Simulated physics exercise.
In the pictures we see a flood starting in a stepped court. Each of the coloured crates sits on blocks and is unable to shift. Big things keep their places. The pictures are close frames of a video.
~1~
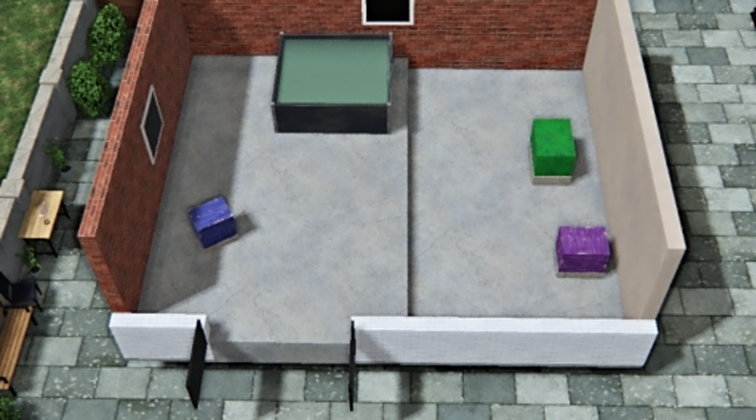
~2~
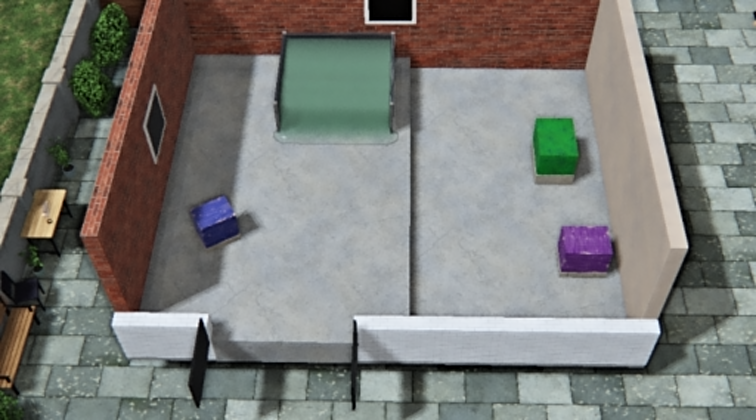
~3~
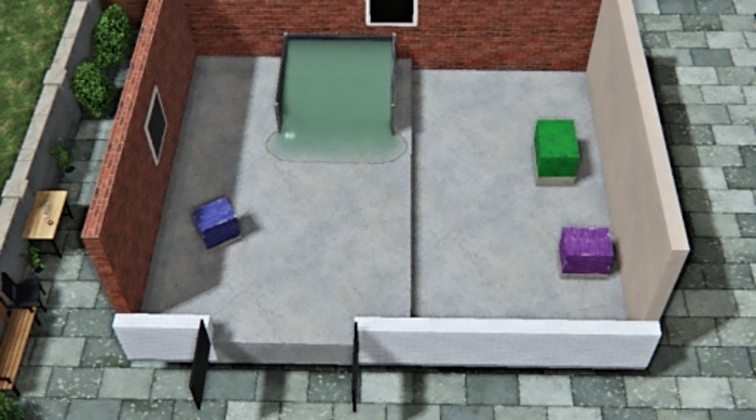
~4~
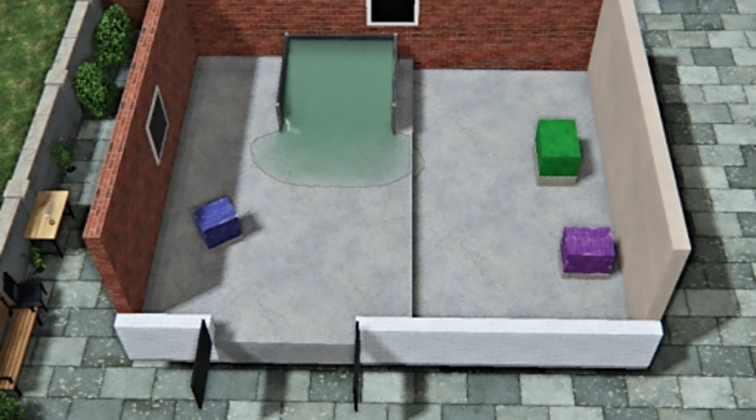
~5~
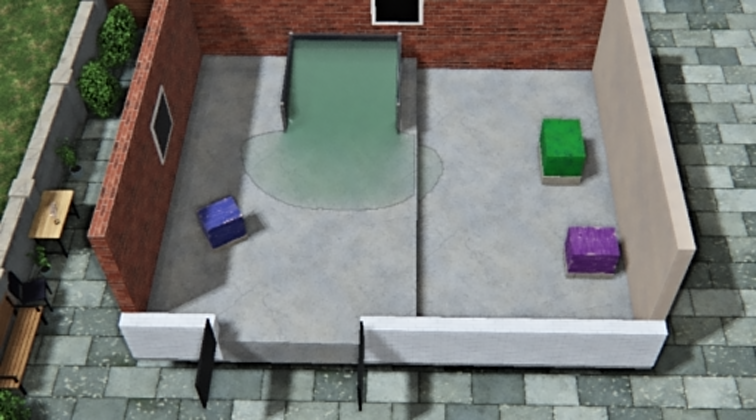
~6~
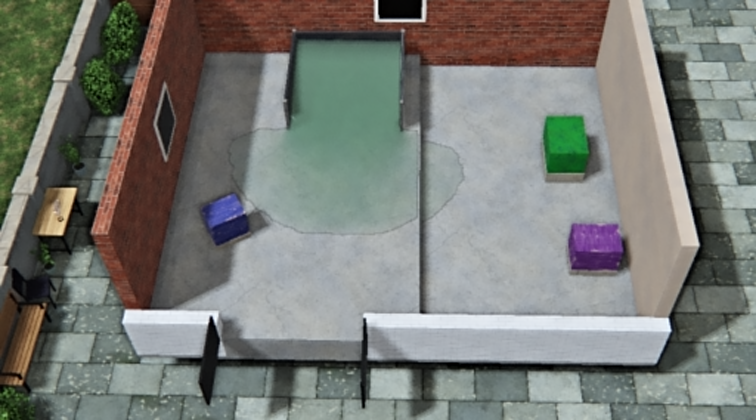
A large tank opens at the front and greenish water spreads across the grey courtyard floor.
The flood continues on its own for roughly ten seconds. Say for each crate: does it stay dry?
Blue crate: No, it gets wet; purple crate: No, it gets wet; green crate: Yes, it stays dry.
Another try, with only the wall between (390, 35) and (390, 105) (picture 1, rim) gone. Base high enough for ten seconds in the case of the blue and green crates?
Note: Blue crate is left dry; green crate is overtopped.
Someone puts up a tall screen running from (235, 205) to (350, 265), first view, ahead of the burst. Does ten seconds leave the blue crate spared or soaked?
Blue: Left dry.
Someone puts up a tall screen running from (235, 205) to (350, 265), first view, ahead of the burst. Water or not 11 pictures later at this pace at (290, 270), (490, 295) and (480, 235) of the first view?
First unwetted, then inundated, then inundated.
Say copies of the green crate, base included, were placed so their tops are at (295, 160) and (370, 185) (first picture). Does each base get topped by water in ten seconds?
Going in order, the first does get wet and the second does get wet.
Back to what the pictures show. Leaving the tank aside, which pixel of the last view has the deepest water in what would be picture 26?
It will be deepest around (635, 342).
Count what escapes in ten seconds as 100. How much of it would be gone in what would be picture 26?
Estimate: Some 55 %.
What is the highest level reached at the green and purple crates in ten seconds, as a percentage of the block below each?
Around 40 in a hundred for the first and 150 in a hundred for the second.
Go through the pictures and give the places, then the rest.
Still water in the water tank at (334, 71), in the first picture.
The front is at (396, 134), out from the gap at (335, 123), in the second picture.
Water pours out at (336, 126) and has run to (403, 145), in the third picture.
Water pours out at (337, 126) and has run to (404, 174), in the fourth picture.
The front is at (424, 191), out from the gap at (342, 126), in the fifth picture.
Water pours out at (345, 123) and has run to (387, 227), in the sixth picture.
A moment on, water covers 40 % of the floor; the blue crate water round its plinth, the purple crate not reached, the green crate not reached.
Next, water covers 50 % of the floor; the blue crate water round its plinth, the purple crate not reached, the green crate not reached.
Then, water covers 55 % of the floor; the blue crate water round its plinth, the purple crate water round its plinth, the green crate water round its plinth.
Later, water covers 70 % of the floor; the blue crate water round its plinth, the purple crate water round its plinth, the green crate water round its plinth.
In the end, water covers 85 % of the floor; the blue crate was topped, the purple crate was topped, the green crate stayed above the water.
